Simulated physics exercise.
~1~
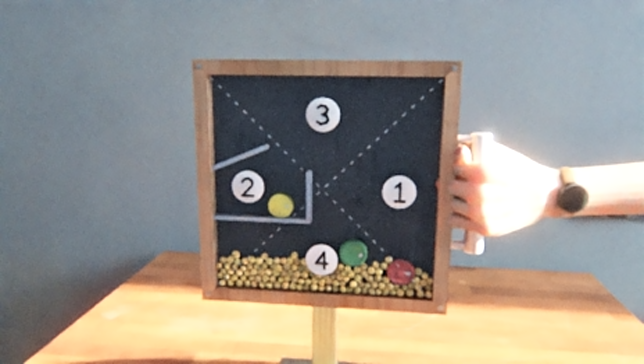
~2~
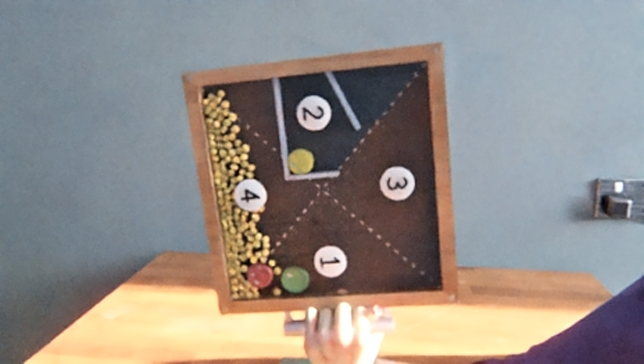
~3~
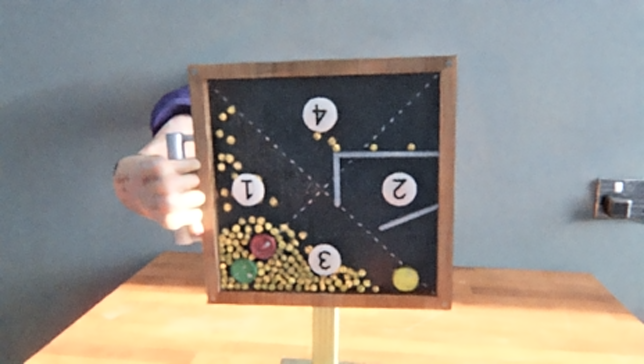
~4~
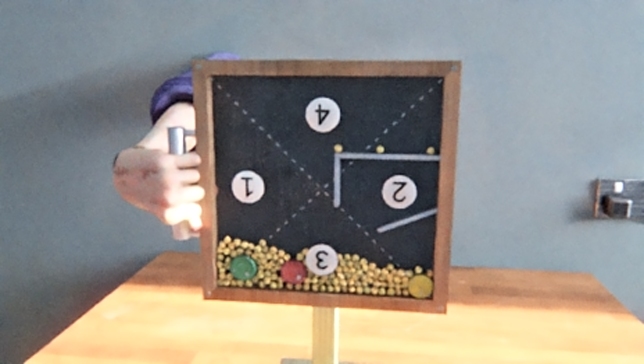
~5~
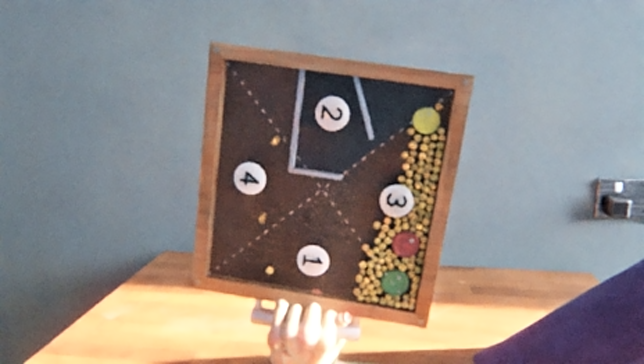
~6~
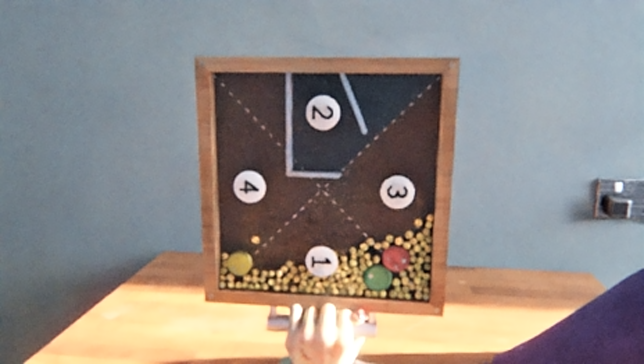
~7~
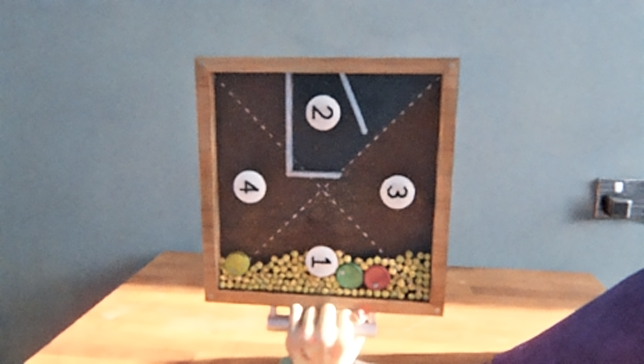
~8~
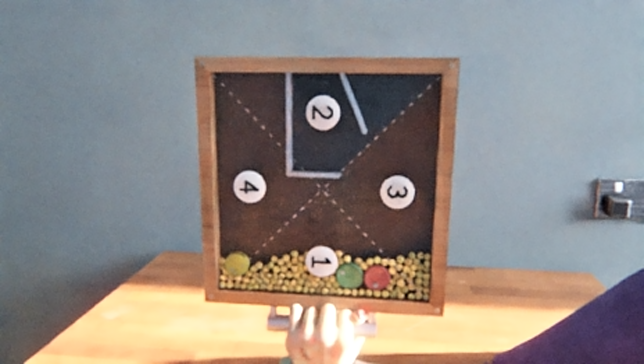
Above a wooden tabletop before a plain blue-grey wall, seen straight on, a square wooden-framed case with a dark back and numbered wedges stands upright on a post. Small pale beads line its bottom with a green and a red disc, while a yellow disc sits inside a ledge at left. A hand turns the case clockwise until it is upside down, and the beads and discs tumble to the new bottom, the yellow one landing at right. The hand then swings it back a quarter turn, spilling everything again. It ends on its side, beads spread along the bottom, yellow disc left, green and red right of centre.
